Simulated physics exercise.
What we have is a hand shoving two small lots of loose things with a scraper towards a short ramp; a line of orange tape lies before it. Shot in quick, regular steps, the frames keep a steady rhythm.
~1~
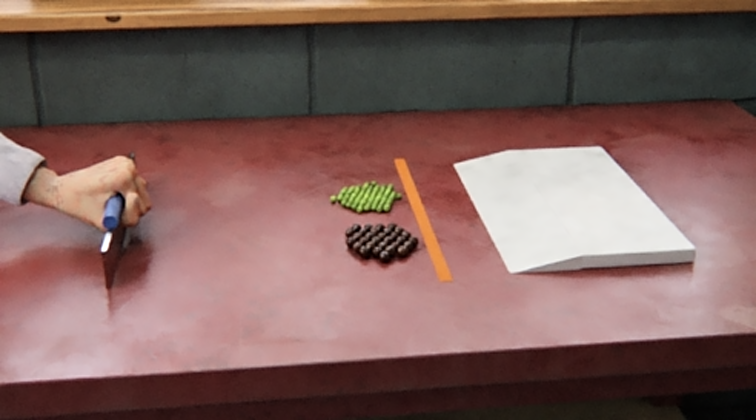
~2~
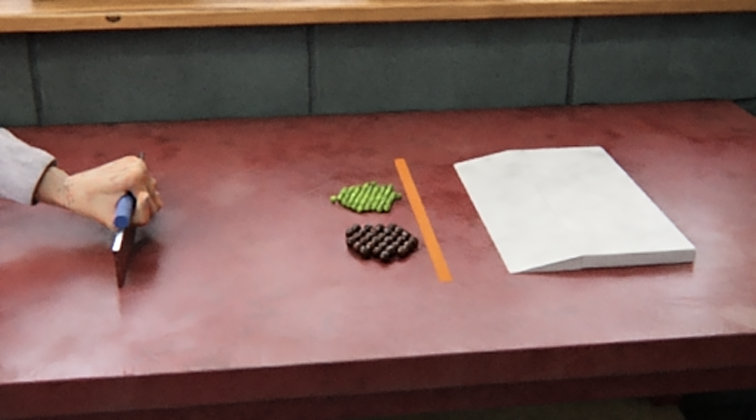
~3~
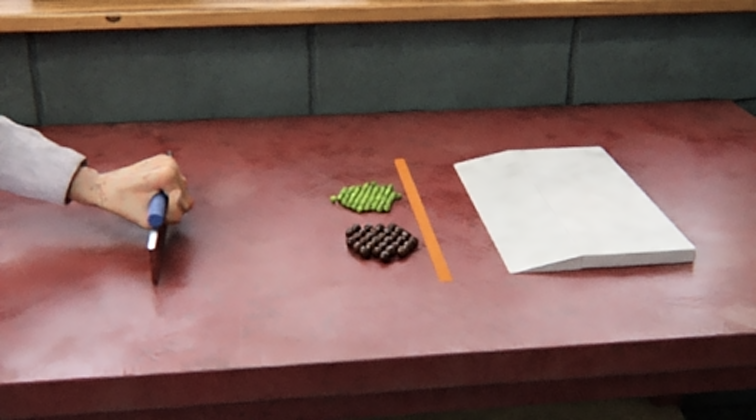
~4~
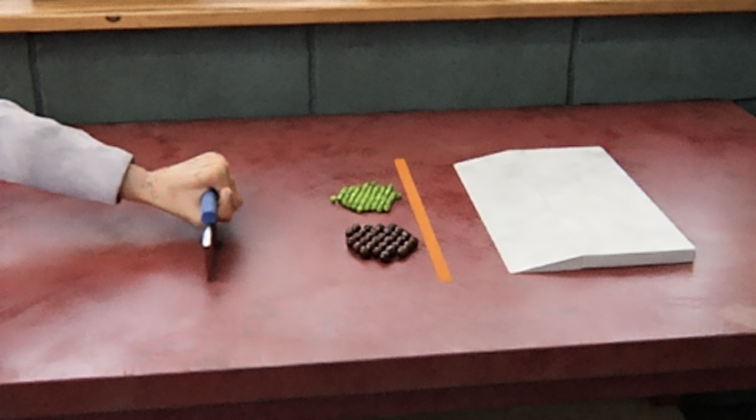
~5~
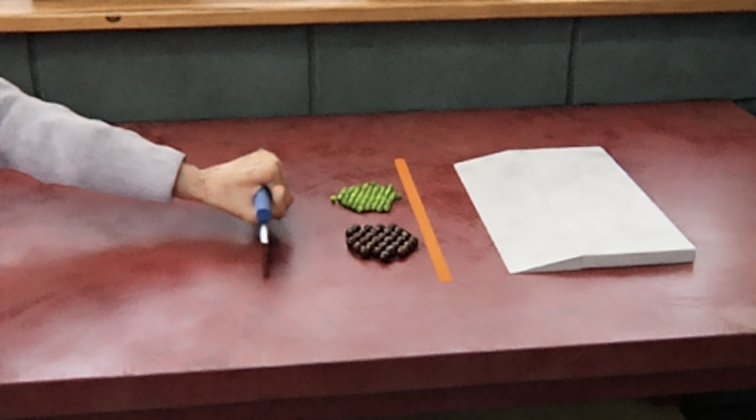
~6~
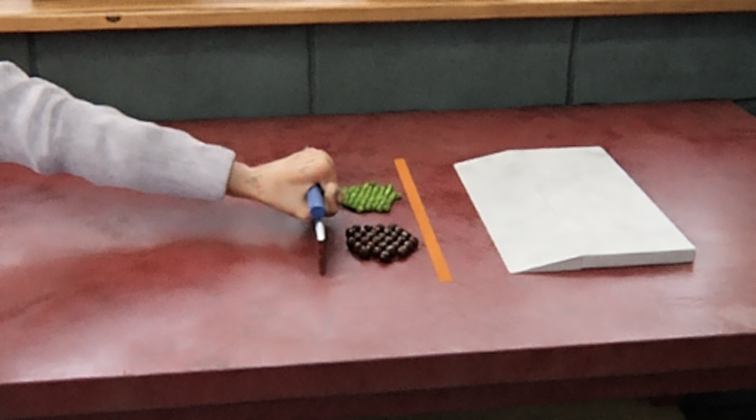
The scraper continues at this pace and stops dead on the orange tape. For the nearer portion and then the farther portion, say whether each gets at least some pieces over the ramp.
Nearer portion: Yes, some reach the top. Farther portion: Yes, some reach the top.
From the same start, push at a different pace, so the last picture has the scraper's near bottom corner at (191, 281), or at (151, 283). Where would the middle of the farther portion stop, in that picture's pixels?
Its middle ends up close to (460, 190) the first time, and close to (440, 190) the second time.
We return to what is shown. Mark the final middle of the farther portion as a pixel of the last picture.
Its centre settles around (563, 173).
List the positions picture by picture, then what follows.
In the first frame, scraper at (108, 260), at rest; orange tape at (401, 164); top of the ramp at (577, 247); nearer portion at (376, 242), some chocolate balls; farther portion at (366, 197), many dried peas.
In the second frame, scraper at (120, 259); farther portion at (366, 197).
In the third frame, scraper at (154, 258); nearer portion at (376, 242).
In the fourth frame, scraper at (209, 255); farther portion at (366, 197).
In the fifth frame, scraper at (265, 252); nearer portion at (376, 242).
In the sixth frame, scraper at (320, 249); orange tape at (401, 164); top of the ramp at (577, 247); nearer portion at (376, 242); farther portion at (366, 197).
Then, 0.08 s after the last picture, scraper still moving, near (382, 184); nearer portion all short of the ramp; farther portion all short of the ramp.
Then, 0.19 s after the last picture, scraper stopped at the orange tape; nearer portion a stray few past the top, about two thirds on the ramp, about a third short of the ramp; farther portion about a third on the ramp, about two thirds short of the ramp.
Then, 0.47 s after the last picture, scraper stopped at the orange tape; nearer portion all past the top; farther portion most past the top, about a quarter on the ramp.
By the end, scraper stopped at the orange tape; nearer portion all past the top; farther portion most past the top, a stray few on the ramp, about a quarter short of the ramp.
